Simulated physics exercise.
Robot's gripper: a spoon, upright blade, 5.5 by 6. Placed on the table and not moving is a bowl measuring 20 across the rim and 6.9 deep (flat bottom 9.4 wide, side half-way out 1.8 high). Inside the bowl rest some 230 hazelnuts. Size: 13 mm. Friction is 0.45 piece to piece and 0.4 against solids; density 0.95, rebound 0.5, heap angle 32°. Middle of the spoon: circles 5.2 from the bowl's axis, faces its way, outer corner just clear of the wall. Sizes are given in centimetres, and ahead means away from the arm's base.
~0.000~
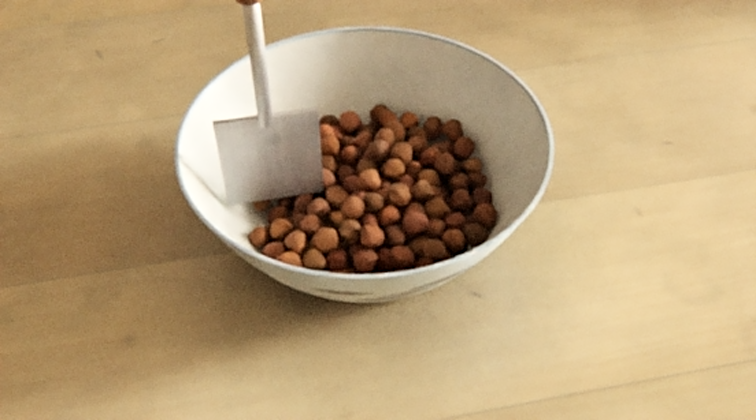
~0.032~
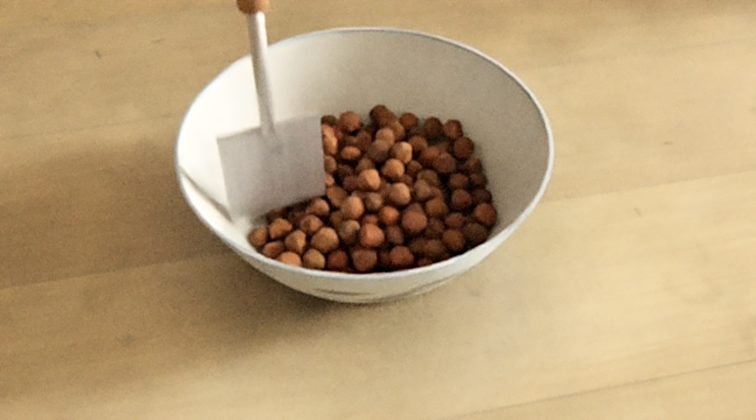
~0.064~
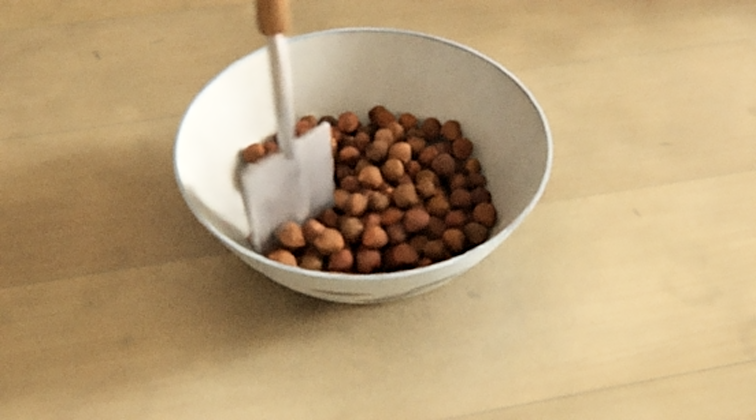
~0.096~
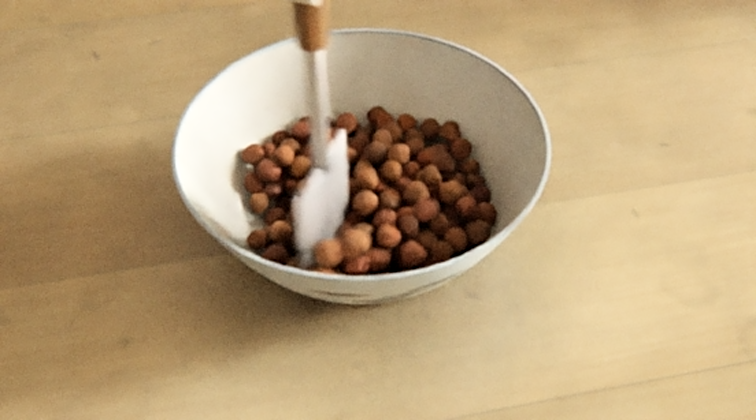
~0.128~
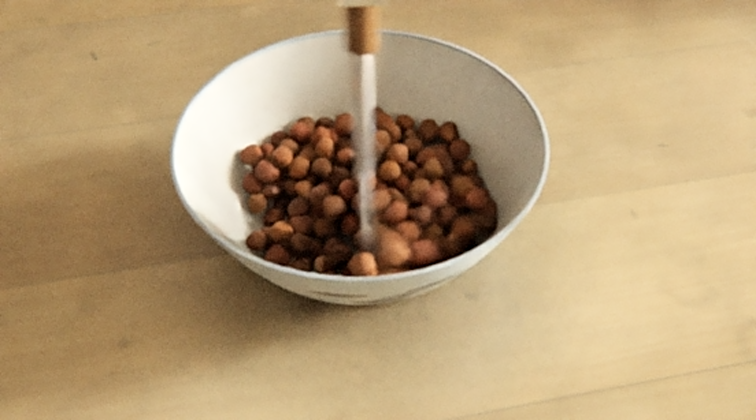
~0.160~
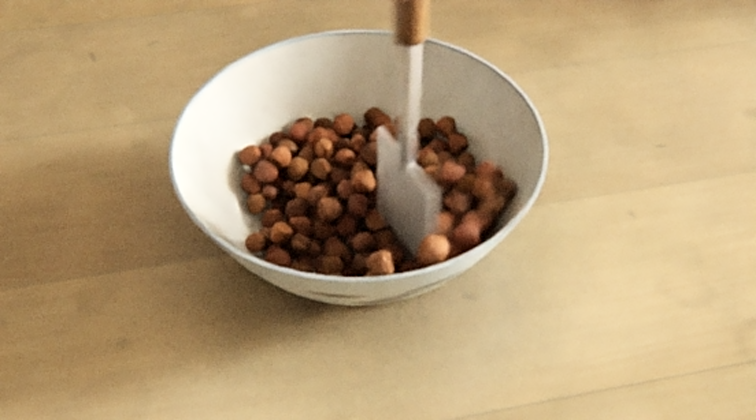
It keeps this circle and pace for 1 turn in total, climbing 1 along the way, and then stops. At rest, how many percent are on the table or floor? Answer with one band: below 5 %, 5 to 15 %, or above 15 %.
5 to 15 %.
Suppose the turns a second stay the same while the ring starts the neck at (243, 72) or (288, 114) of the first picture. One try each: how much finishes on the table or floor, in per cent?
I'd put it at around 0 and 10 percent.
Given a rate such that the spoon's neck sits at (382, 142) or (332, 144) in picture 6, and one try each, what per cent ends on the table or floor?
Close to 5 and 0 in a hundred.
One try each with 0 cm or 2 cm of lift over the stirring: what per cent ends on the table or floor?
I'd say some 15 per cent, and some 0 per cent.
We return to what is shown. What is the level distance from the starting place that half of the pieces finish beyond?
Roughly 1 cm, measured level.
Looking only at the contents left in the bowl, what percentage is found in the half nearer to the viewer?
Roughly 45 percent of it.
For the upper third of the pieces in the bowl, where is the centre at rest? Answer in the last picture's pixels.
Roughly at pixel (340, 175).
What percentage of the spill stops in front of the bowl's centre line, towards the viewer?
My reading is roughly 20 per cent.
After 0.29 s, 201° round, highest piece 9 above the table; 229 in the bowl, 2 in flight or on the tool.
After 0.41 s, 297° round, highest piece 9 above the table; 217 in the bowl, 3 on the table or floor, 11 in flight or on the tool.
After 0.68 s, 0° round, highest piece 4 above the table; 211 in the bowl, 20 on the table or floor.
After 1.38 s, 0° round, highest piece 4 above the table; 211 in the bowl, 20 on the table or floor.
In the end, 211 in the bowl, 20 on the table or floor. That is 9 % on the table or floor.
